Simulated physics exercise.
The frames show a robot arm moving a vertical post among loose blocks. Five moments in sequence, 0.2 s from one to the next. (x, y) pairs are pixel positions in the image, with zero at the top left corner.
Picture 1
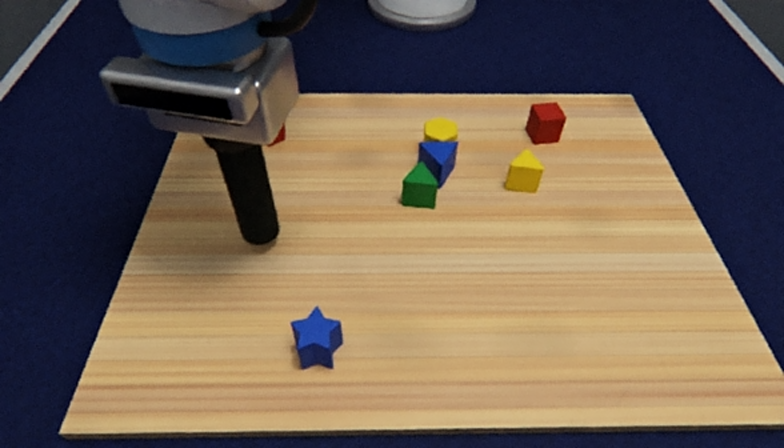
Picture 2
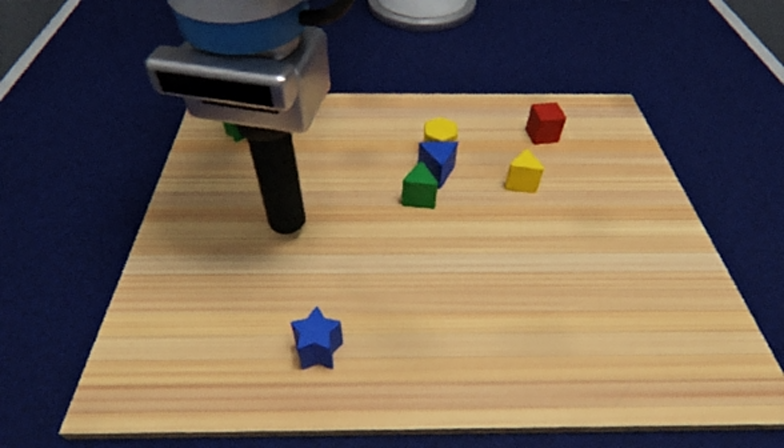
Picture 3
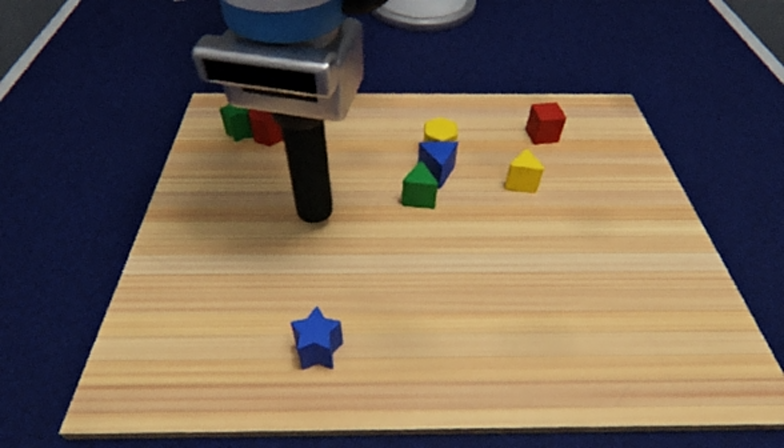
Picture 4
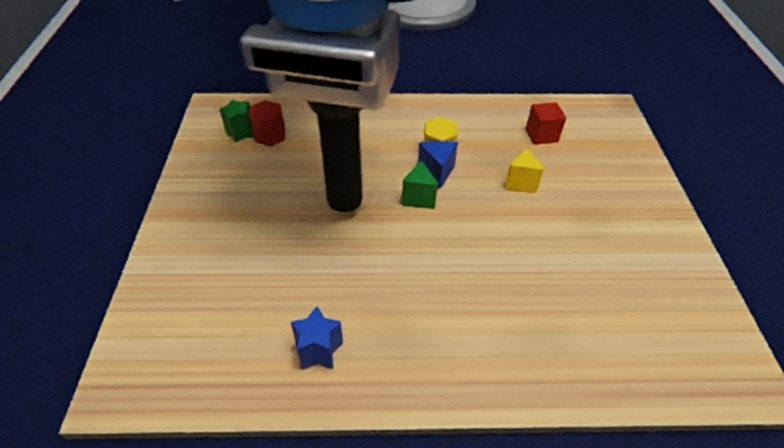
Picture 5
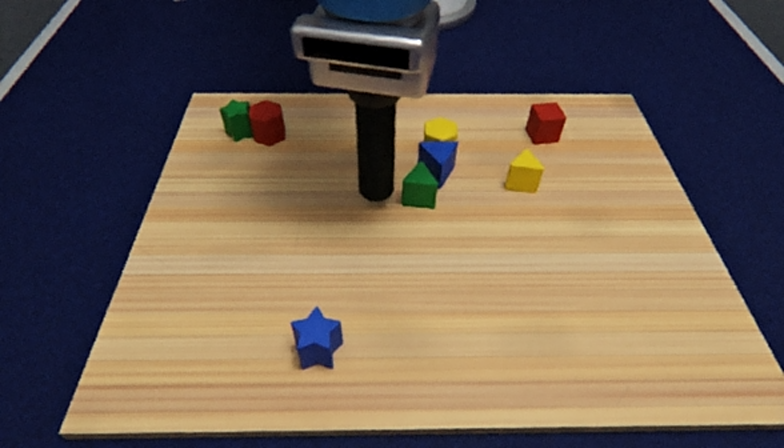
Robot arm sliding a black vertical post rightward across a wooden board, nearing a green triangular block while the blocks stay still.
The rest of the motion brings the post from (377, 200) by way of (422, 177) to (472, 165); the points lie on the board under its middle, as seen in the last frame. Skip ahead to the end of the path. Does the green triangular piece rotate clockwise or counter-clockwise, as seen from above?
Looking from above, the answer is clockwise.
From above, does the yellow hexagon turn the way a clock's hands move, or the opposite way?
Looking down, it rotates anti-clockwise.
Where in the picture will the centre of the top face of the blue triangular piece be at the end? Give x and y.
My best guess is (502, 134).
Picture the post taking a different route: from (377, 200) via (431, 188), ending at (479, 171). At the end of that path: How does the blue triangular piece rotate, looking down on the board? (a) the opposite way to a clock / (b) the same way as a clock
(a)
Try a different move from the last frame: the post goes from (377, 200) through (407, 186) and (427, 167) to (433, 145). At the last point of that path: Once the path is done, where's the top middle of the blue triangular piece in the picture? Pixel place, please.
Its top middle is near (464, 140).
On the path given first. One third of the way, post at (408, 173); green triangular piece at (428, 174), turned 15° clockwise.
Two thirds of the way, post at (440, 162); green triangular piece at (430, 174), turned 25° clockwise; blue triangular piece at (470, 142); yellow hexagon at (447, 124), turned 35° anticlockwise.
At the end, post at (474, 155); green triangular piece at (430, 174), turned 25° clockwise; blue triangular piece at (502, 134); yellow hexagon at (449, 123), turned 45° anticlockwise; yellow triangular piece not moved.
